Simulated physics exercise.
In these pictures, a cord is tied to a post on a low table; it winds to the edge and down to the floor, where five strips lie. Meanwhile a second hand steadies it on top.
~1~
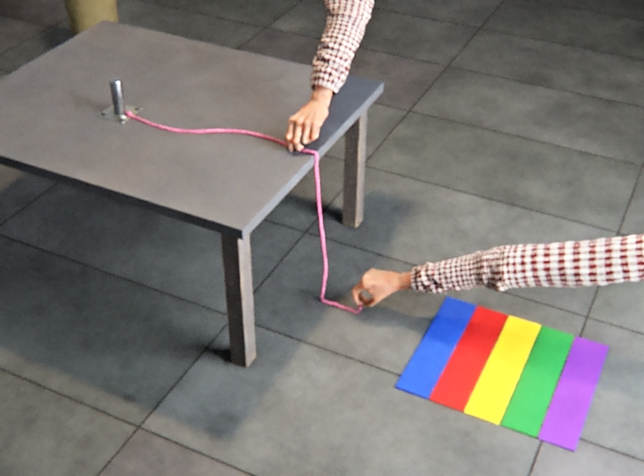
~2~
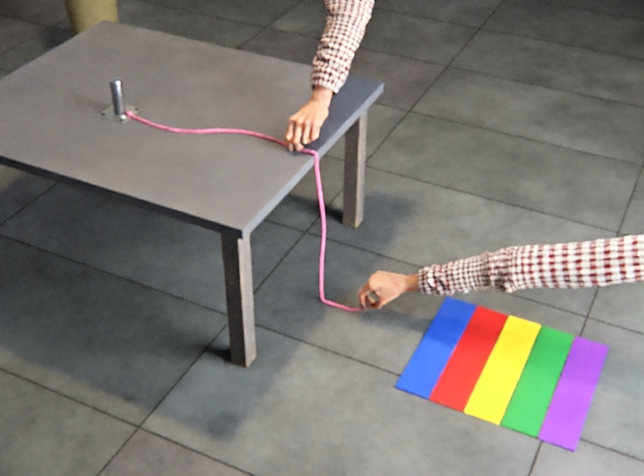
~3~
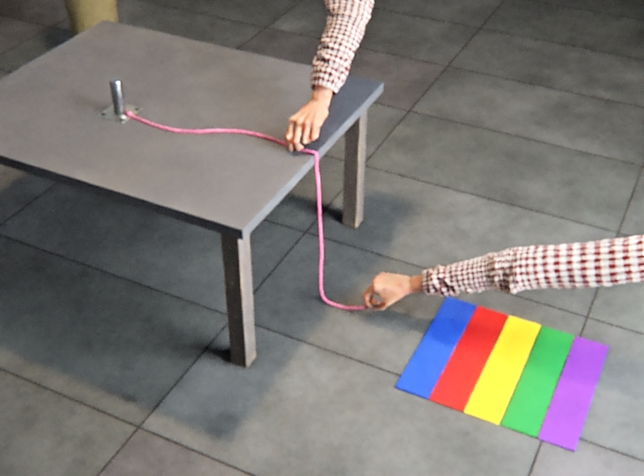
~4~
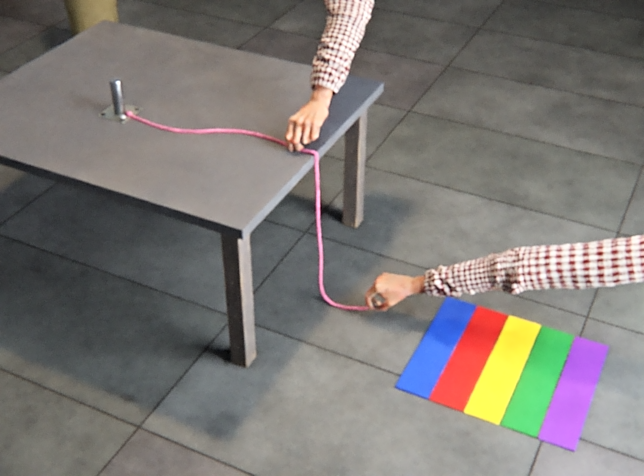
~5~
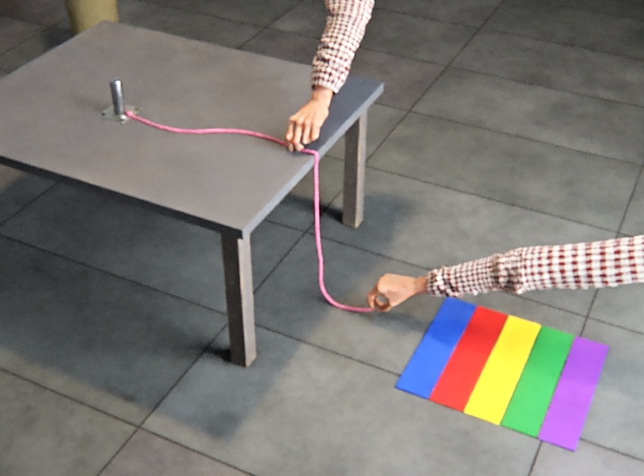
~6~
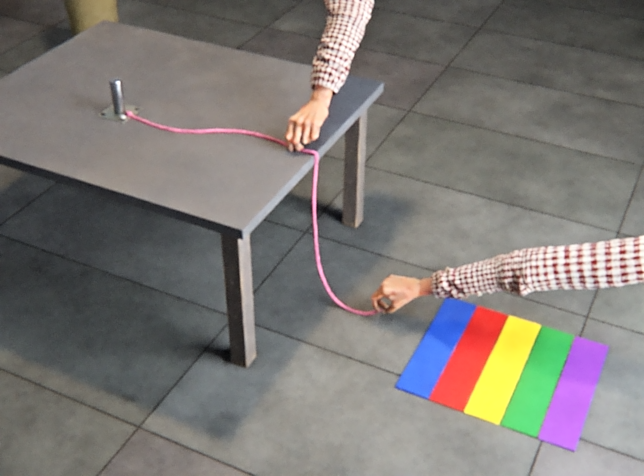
At first, a pink cord runs from a metal post across a low gray table, pinned at the edge by one hand, while another hand holds its lower end near the floor, left of five coloured strips. The lower hand then shifts slightly right, drawing the hanging cord into a gentler curve.
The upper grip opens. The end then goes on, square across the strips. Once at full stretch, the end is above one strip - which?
The end stops over the red strip.
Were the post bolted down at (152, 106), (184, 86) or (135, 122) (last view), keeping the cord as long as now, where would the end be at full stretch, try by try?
Going through them in sequence: (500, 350), (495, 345) and finally (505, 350).
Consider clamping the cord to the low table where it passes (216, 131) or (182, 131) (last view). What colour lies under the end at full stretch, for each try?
First try red, second try red.
Soon after, end near (408, 319); short of the strips.
Then, end near (450, 332); over blue.
At full stretch, end near (475, 340); over red. It halts on the red strip.
